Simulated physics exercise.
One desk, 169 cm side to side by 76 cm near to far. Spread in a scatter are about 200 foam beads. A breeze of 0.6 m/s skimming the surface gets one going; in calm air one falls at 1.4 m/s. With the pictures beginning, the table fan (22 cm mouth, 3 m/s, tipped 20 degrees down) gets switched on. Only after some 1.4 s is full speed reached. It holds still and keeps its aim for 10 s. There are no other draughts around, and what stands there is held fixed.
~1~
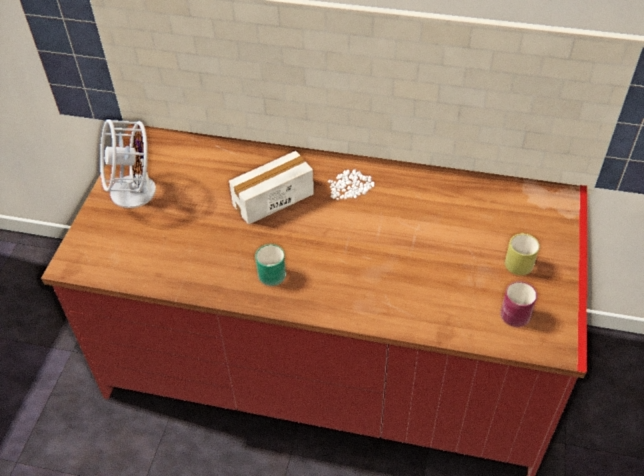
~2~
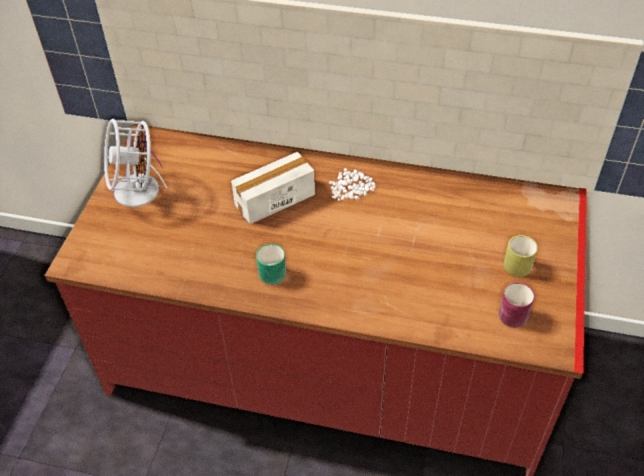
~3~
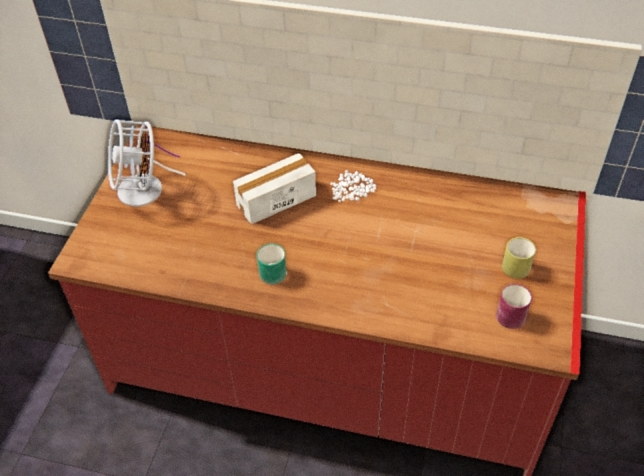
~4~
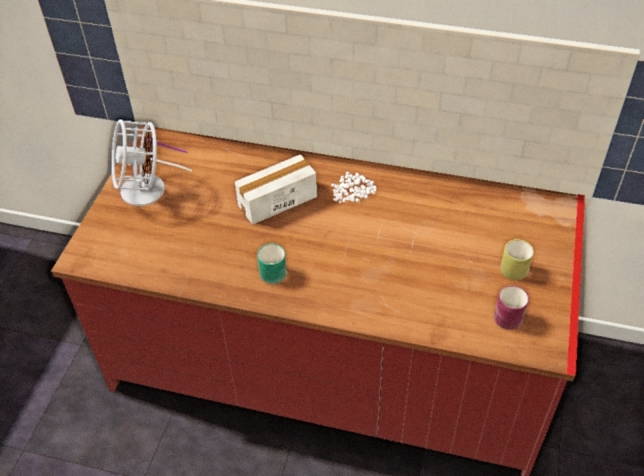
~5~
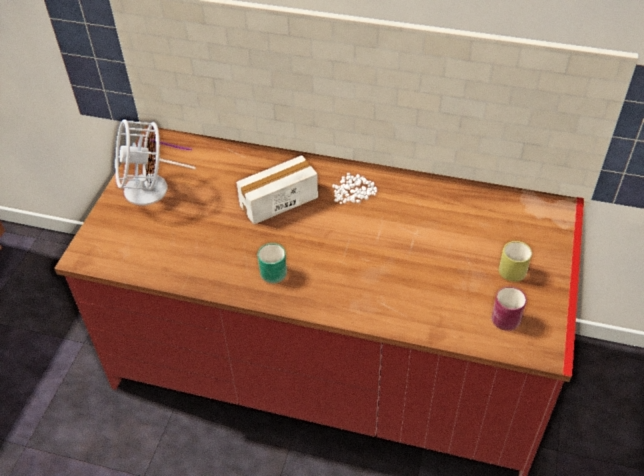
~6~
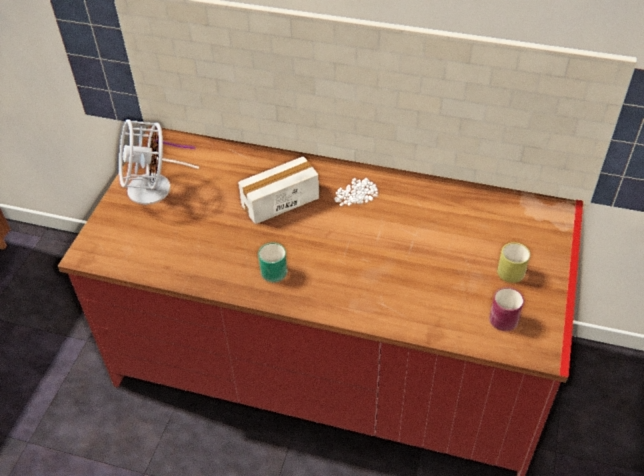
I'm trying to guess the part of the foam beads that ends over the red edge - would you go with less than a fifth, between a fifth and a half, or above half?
The share beyond that edge will come out in the fifth-to-half range.
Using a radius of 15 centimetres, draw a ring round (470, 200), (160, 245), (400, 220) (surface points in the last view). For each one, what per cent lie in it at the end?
In order: About 0 %, then 0 %, then 40 %.
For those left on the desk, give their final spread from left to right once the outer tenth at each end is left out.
I'd say close to 10 cm.
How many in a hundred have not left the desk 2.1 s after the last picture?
Around 80 percent remain.
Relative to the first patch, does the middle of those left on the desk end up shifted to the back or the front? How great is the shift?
Forward, some 10 cm.
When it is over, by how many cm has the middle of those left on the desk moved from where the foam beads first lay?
Close to 10 cm.
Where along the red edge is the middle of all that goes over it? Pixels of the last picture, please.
Median crossing, approx. (582, 218).
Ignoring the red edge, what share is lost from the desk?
About 0 per cent of them.
Then, 0.9 s after the last picture the count stands so, 10 % are over the red edge; the middle of those still in play is near (369, 208).
Then, 2.1 s after the last picture the count stands so, 22 % are over the red edge; the middle of those still in play is near (361, 209).
Then, 4.4 s after the last picture the count stands so, 26 % are over the red edge; the middle of those still in play is near (362, 214).
Then, 8.9 s after the last picture, at the end, 32 % are over the red edge; the middle of those still in play is near (362, 214).
